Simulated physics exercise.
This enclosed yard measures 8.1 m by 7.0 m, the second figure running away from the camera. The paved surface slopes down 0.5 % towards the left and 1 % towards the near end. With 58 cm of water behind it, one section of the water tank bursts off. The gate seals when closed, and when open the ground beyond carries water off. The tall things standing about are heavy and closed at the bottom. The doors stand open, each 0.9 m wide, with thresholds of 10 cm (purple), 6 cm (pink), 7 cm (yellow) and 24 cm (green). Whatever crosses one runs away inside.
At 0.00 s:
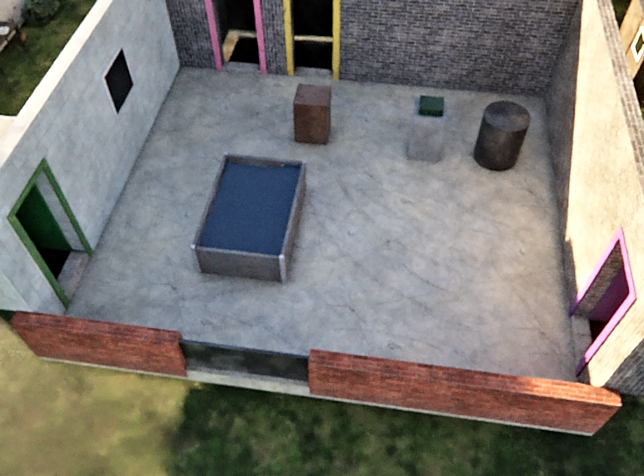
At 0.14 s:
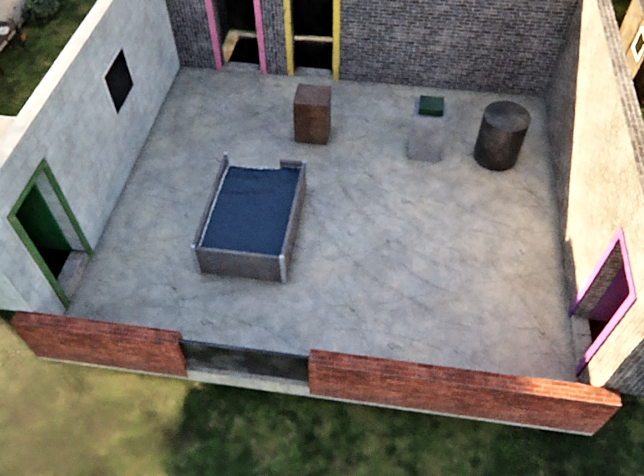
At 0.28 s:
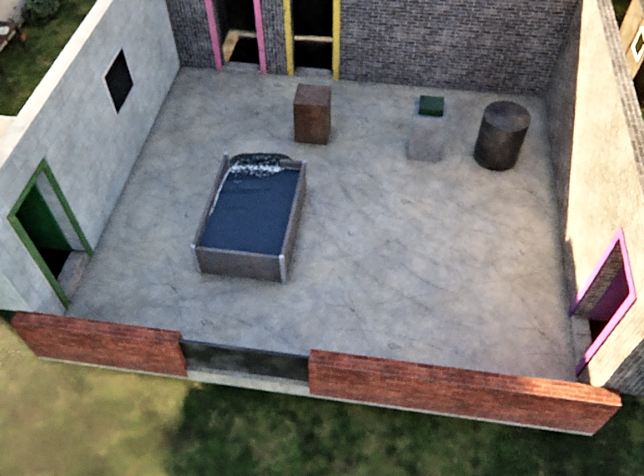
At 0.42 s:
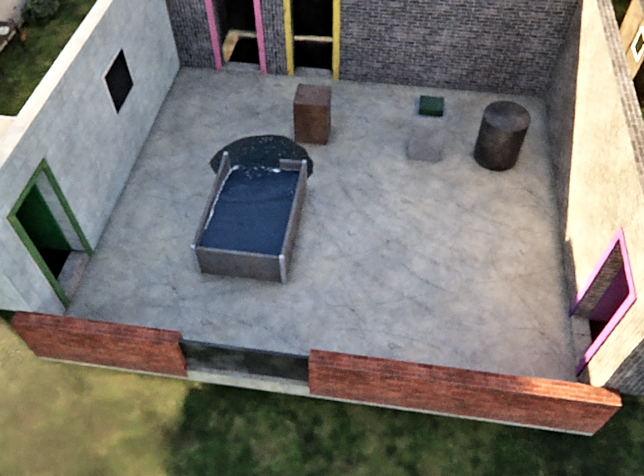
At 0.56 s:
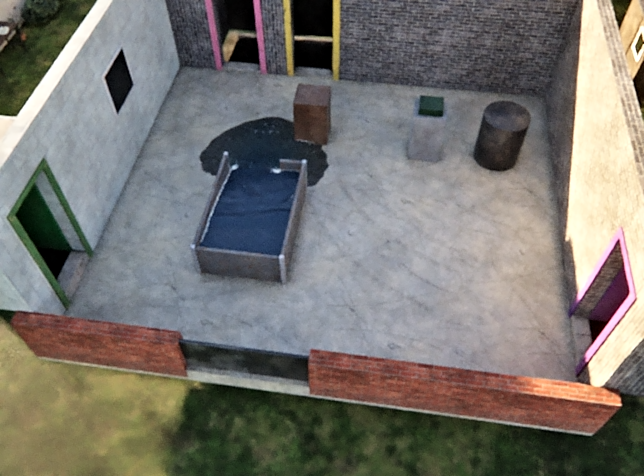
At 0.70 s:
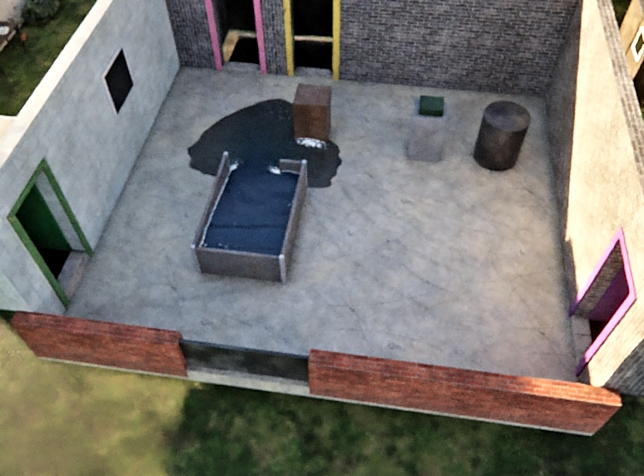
Dark water bursts from the far side of a grey, open-topped tank standing left of centre in a walled, paved yard, seen from high above by a still camera. Beyond it are a brown box, a small green-topped grey block and a dark cylinder, with green, pink and yellow doorways around. The far panel gives way, and water pours out, spreading into a widening pool that reaches and wraps the brown box.
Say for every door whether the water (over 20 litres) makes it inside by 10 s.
Door by door: At the purple door it does not reach the limit; at the pink door it goes over the limit; at the yellow door it passes the limit; at the green door it stays under the limit.
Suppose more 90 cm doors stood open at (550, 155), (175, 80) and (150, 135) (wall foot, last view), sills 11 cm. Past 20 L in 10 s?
In that order: Below, past it, below.
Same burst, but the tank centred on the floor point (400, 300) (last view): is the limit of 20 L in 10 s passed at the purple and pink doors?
Against that limit: Purple below, pink below.
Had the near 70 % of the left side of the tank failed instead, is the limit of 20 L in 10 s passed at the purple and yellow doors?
Then: Purple below, yellow below.
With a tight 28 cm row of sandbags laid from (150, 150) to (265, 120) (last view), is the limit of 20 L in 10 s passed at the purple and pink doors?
Then: Purple below, pink below.
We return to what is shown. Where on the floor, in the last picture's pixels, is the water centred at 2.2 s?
At about (257, 174).
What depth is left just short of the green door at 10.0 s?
Roughly 3.5 cm deep.
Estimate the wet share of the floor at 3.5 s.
Some 30 per cent of it.
After 1.4 s water covers 15 % of the floor and is deepest (30 cm) near (251, 179); purple door not reached, pink door 9 cm at the sill, 1 L in, yellow door 11 cm at the sill, 3 L in, green door not reached.
After 2.2 s water covers 25 % of the floor and is deepest (31 cm) near (179, 70); purple door not reached, pink door 17 cm at the sill, 35 L in, yellow door 18 cm at the sill, 42 L in, green door not reached.
After 3.5 s water covers 30 % of the floor and is deepest (21 cm) near (179, 70); purple door not reached, pink door 15 cm at the sill, 90 L in, yellow door 14 cm at the sill, 97 L in, green door not reached.
After 6.0 s water covers 40 % of the floor and is deepest (10 cm) near (278, 117); purple door not reached, pink door 8 cm at the sill, 125 L in, yellow door 10 cm at the sill, 118 L in, green door not reached.
After 10.0 s water covers 65 % of the floor and is deepest (9 cm) near (54, 338); purple door not reached, pink door 4 cm at the sill, 128 L in, yellow door 3 cm at the sill, 123 L in, green door 4 cm at the sill, 0 L in.
